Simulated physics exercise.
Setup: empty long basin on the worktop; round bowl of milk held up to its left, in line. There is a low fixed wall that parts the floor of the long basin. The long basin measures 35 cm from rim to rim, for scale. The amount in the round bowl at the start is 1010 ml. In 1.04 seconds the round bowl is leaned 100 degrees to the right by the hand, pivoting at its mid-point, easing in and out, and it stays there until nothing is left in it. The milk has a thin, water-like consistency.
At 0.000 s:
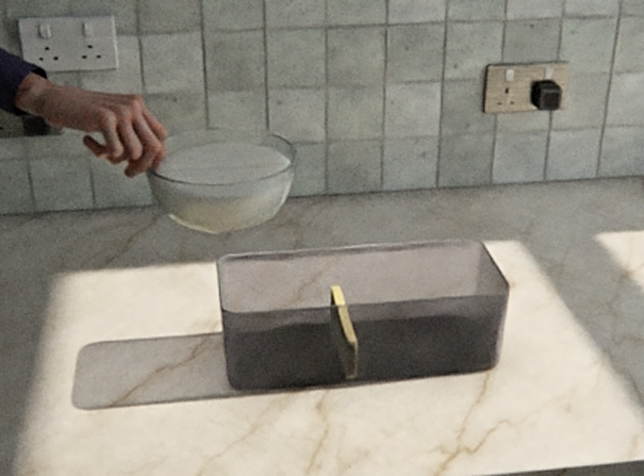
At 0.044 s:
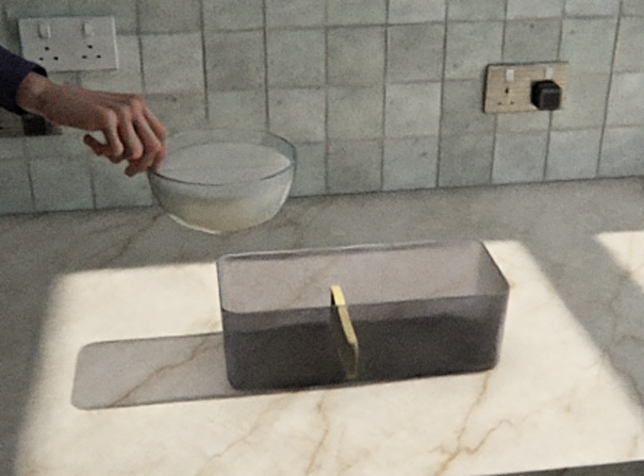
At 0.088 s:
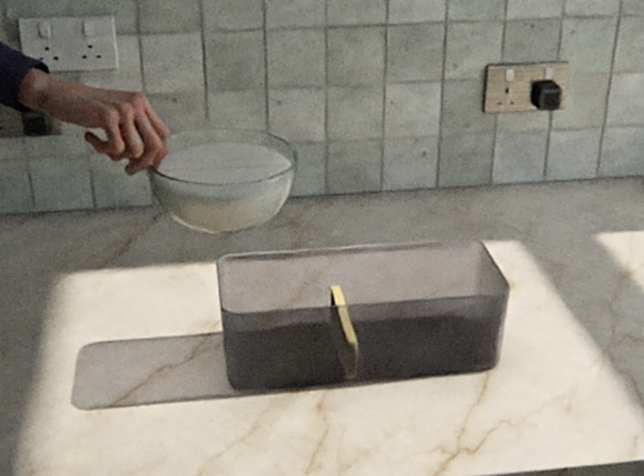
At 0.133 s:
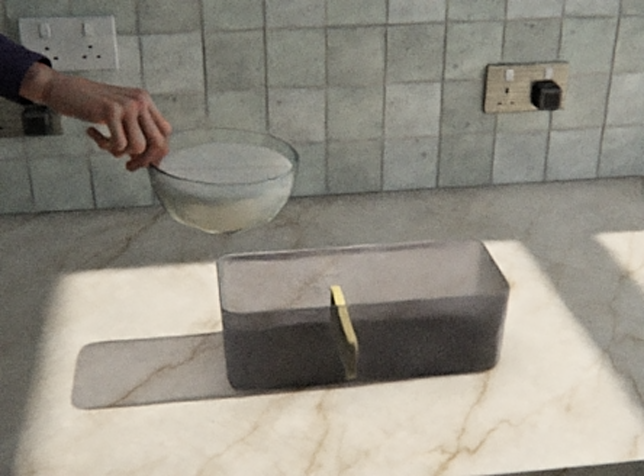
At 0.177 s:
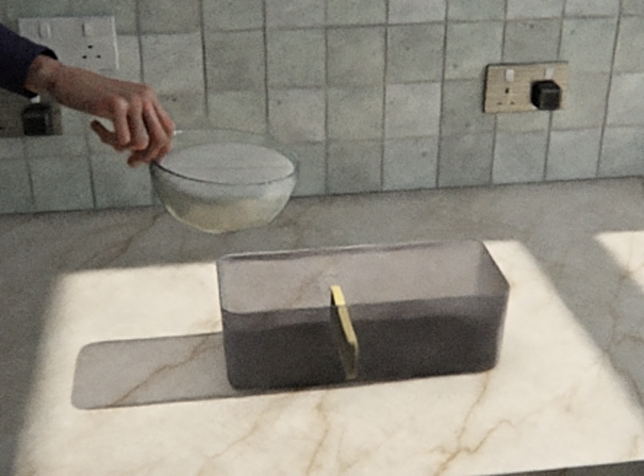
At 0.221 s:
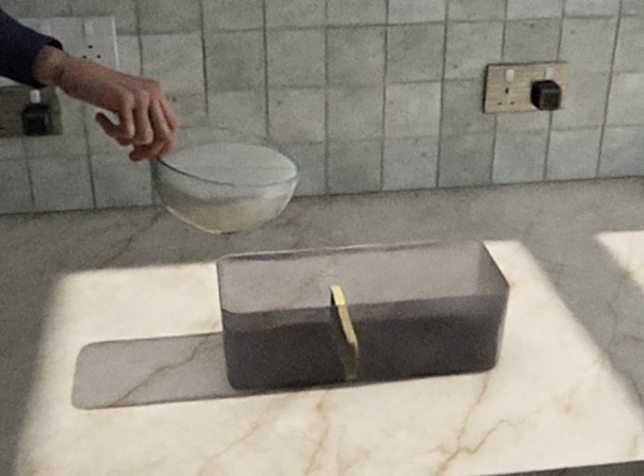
Hand slowly tilting a round glass bowl of milk slightly to the right above an empty long basin on a sunlit worktop.
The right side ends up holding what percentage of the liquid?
About 54 in every hundred parts.
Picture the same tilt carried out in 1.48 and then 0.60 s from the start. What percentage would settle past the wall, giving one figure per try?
The first try gives around 60 percent, the second around 40 percent.
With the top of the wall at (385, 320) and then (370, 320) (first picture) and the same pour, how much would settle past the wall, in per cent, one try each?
One try each: Around 15 percent and then around 20 percent.
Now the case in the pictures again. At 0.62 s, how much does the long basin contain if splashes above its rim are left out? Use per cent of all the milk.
I reckon close to 16 percent of it.
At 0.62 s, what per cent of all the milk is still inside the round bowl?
I'd estimate some 48 % remains.
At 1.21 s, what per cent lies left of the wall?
The left part holds close to 44 per cent.
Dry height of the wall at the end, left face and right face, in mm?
About 32 mm left, about 34 mm right.
Then, 0.62 s in, the tilt is 64° and 49 per cent is still to pour, 3 is left of the wall and 14 right of it.
Then, 0.91 s in, the tilt is 96° and 4 per cent is still to pour, 35 is left of the wall and 54 right of it.
Then, 1.21 s in, the tilt is 100° and 0 per cent is still to pour, 45 is left of the wall and 54 right of it.
Then, 1.54 s in, the tilt is 100° and 0 per cent is still to pour, 44 is left of the wall and 54 right of it.
Finally, 44 per cent lies left of the wall, 54 right of it and 1 outside.
